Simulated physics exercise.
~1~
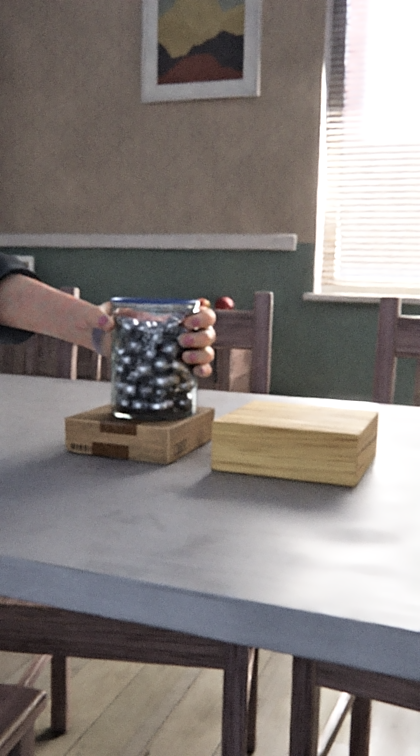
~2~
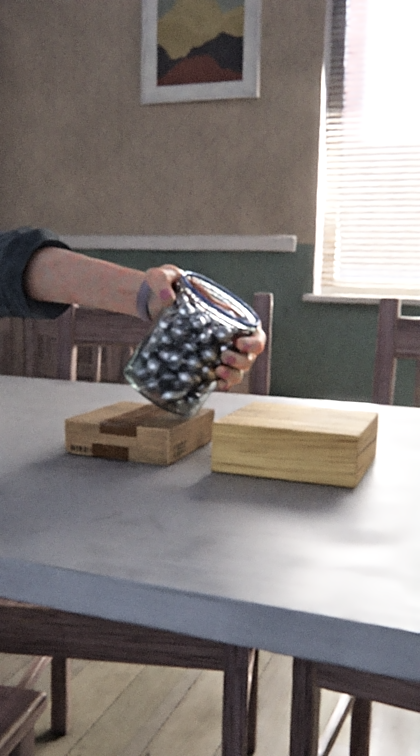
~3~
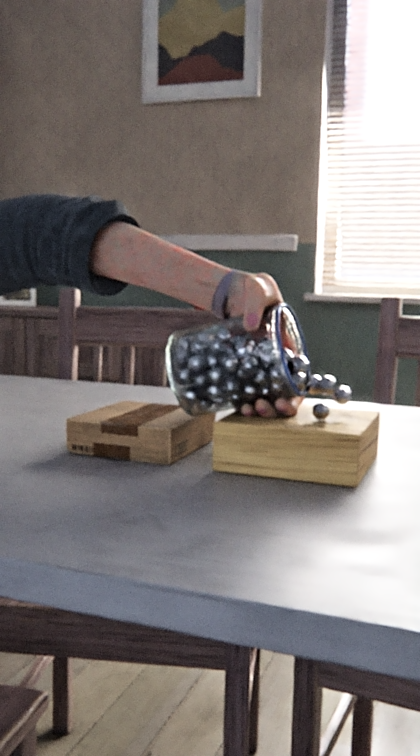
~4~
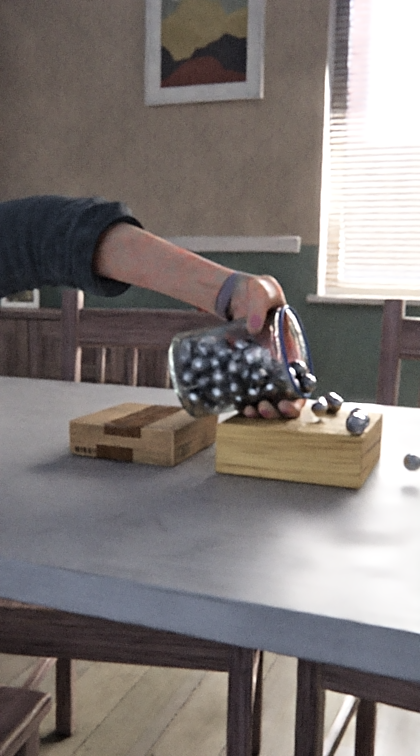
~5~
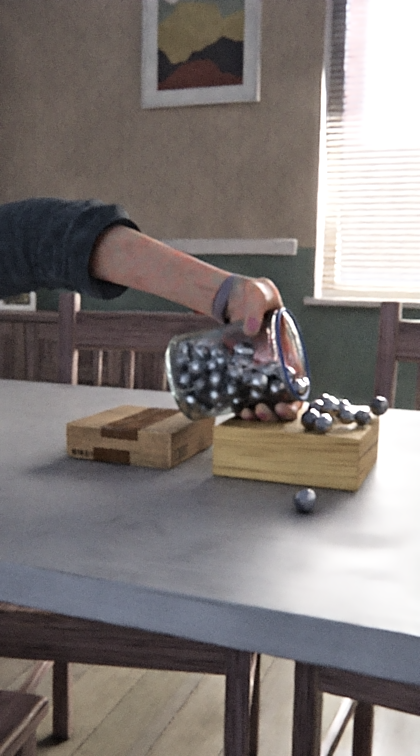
A glass jar of shiny dark balls was lifted by hand off a low wooden base, tipped to the right and laid against a pale wooden block, where some balls spilled over the block and onto the table while most stayed inside.
